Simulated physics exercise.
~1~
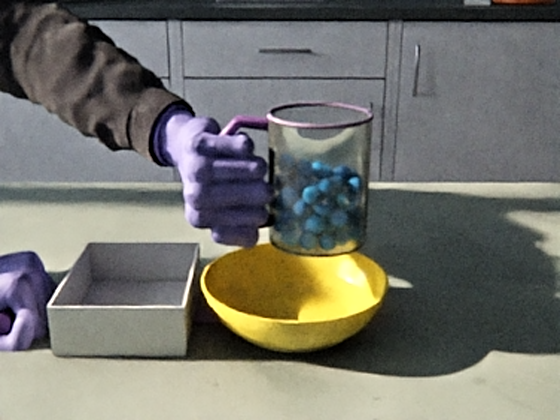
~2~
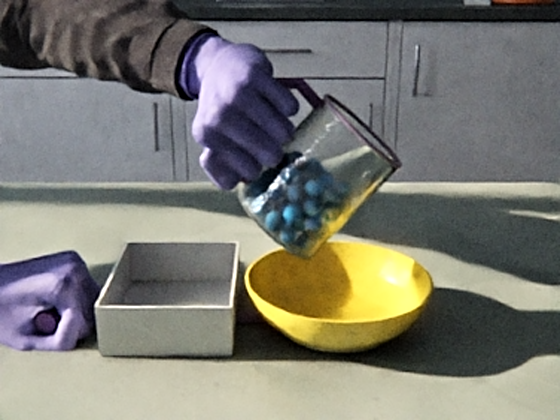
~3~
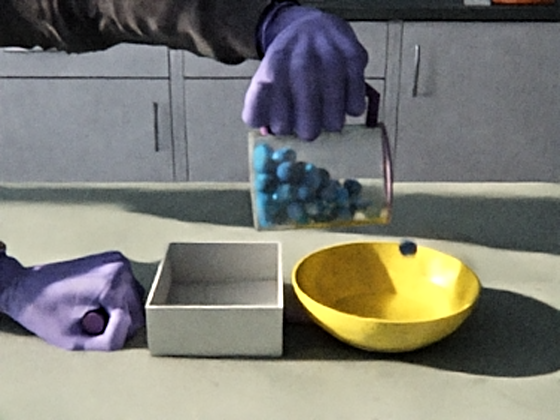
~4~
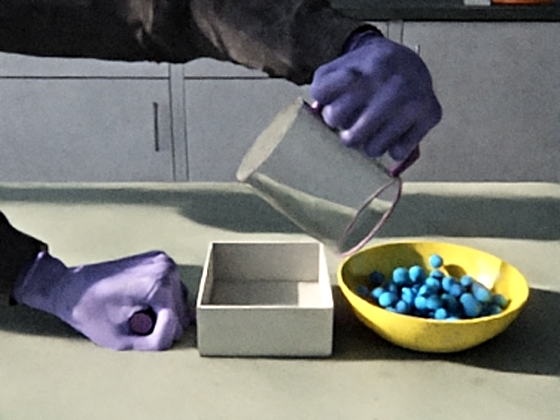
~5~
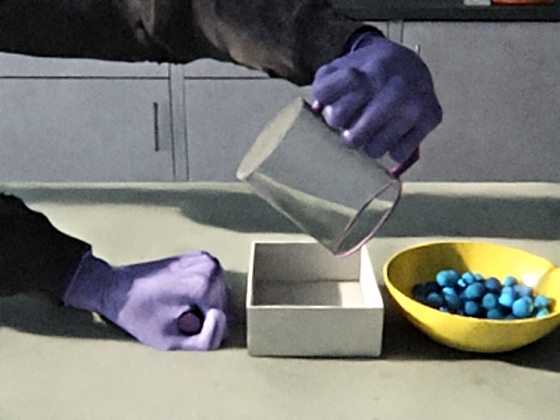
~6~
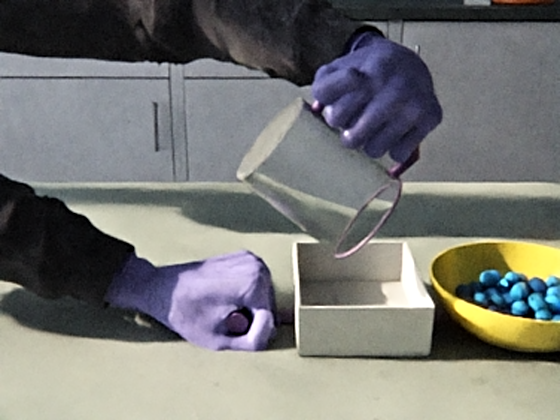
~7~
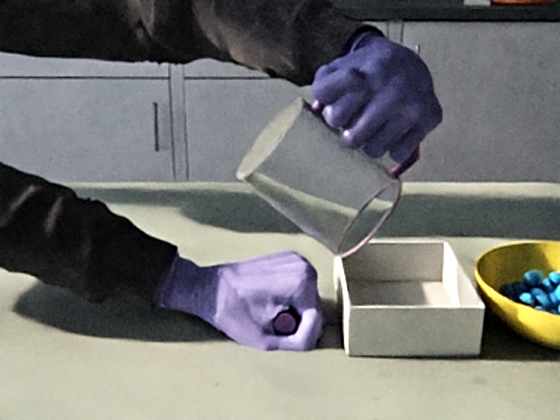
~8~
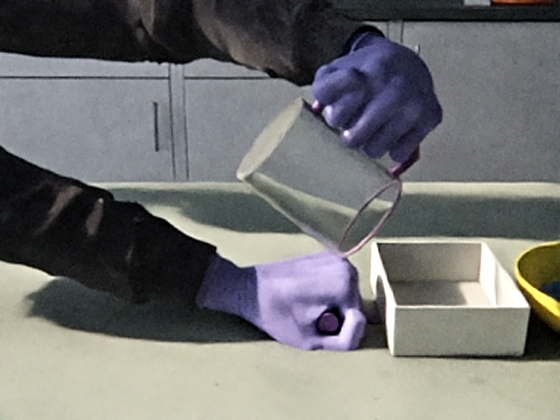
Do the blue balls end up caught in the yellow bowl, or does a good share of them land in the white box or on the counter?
They end up in the yellow bowl. The white box stays empty and none are left lying on the counter.
